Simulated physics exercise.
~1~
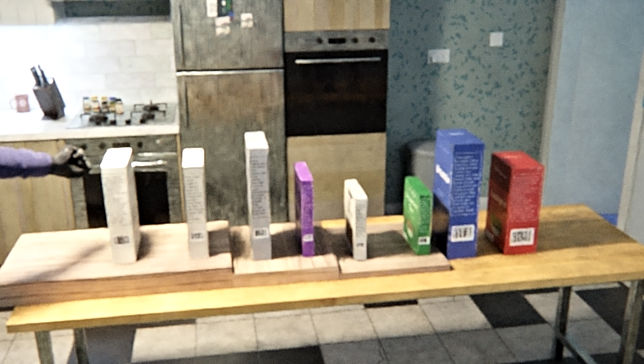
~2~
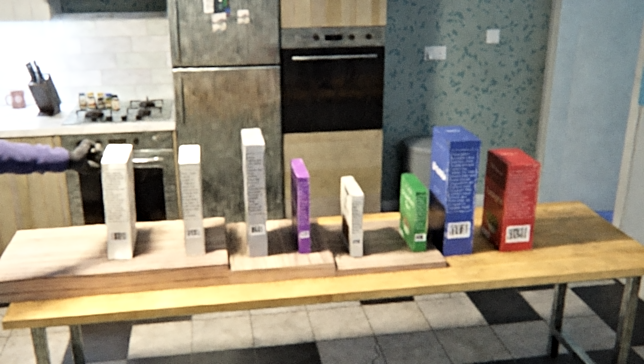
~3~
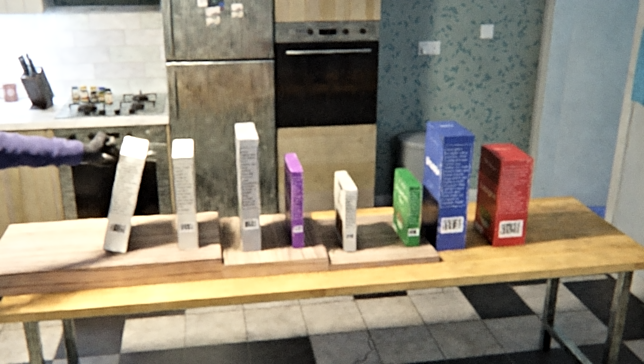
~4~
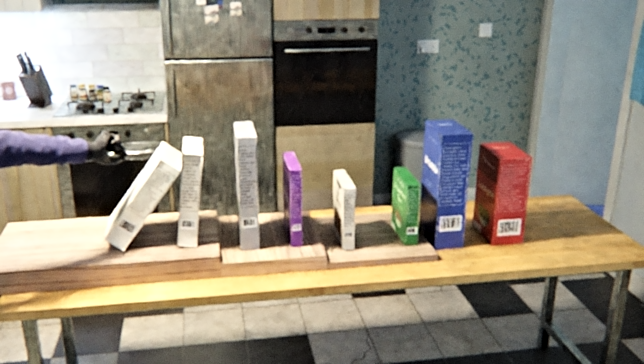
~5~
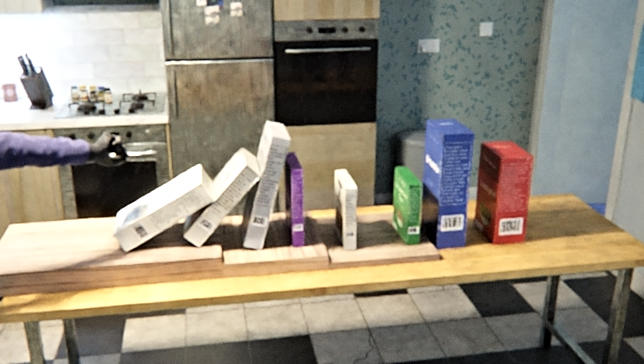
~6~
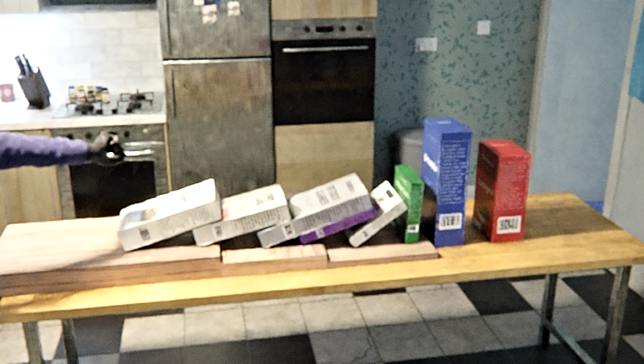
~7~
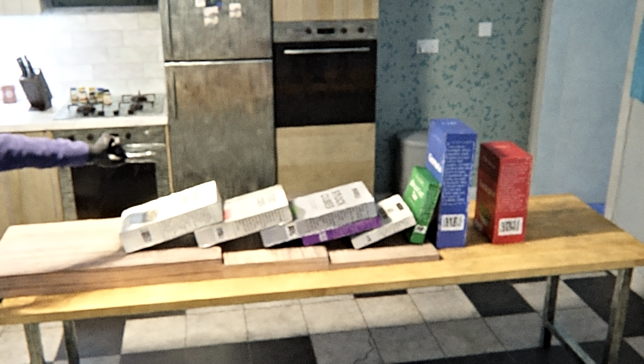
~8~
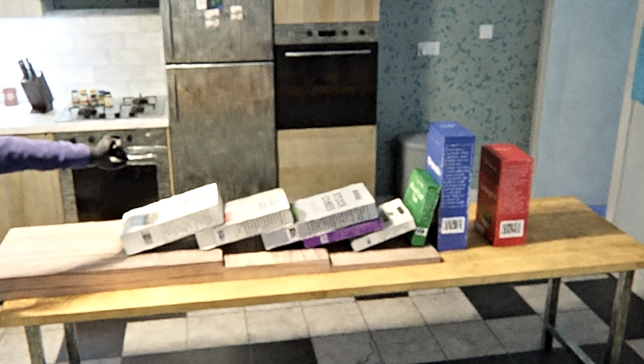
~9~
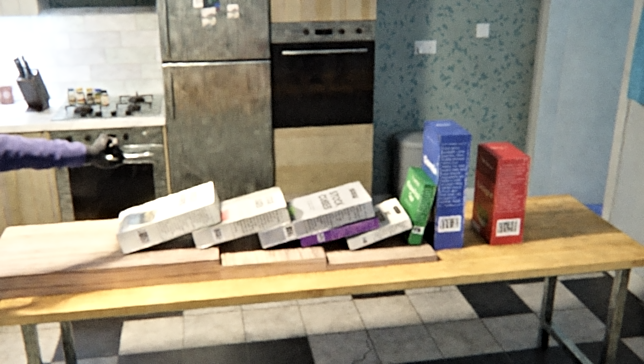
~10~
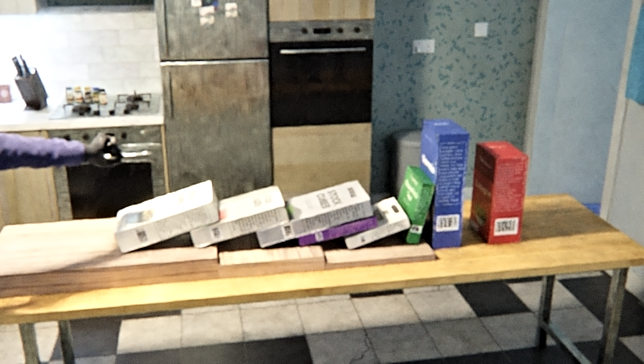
A row of upright boxes toppled rightward like dominoes after a gloved hand tipped the leftmost white one, and the white and purple boxes fell over, leaving the green box leaning against the blue one, which stayed standing beside the red.
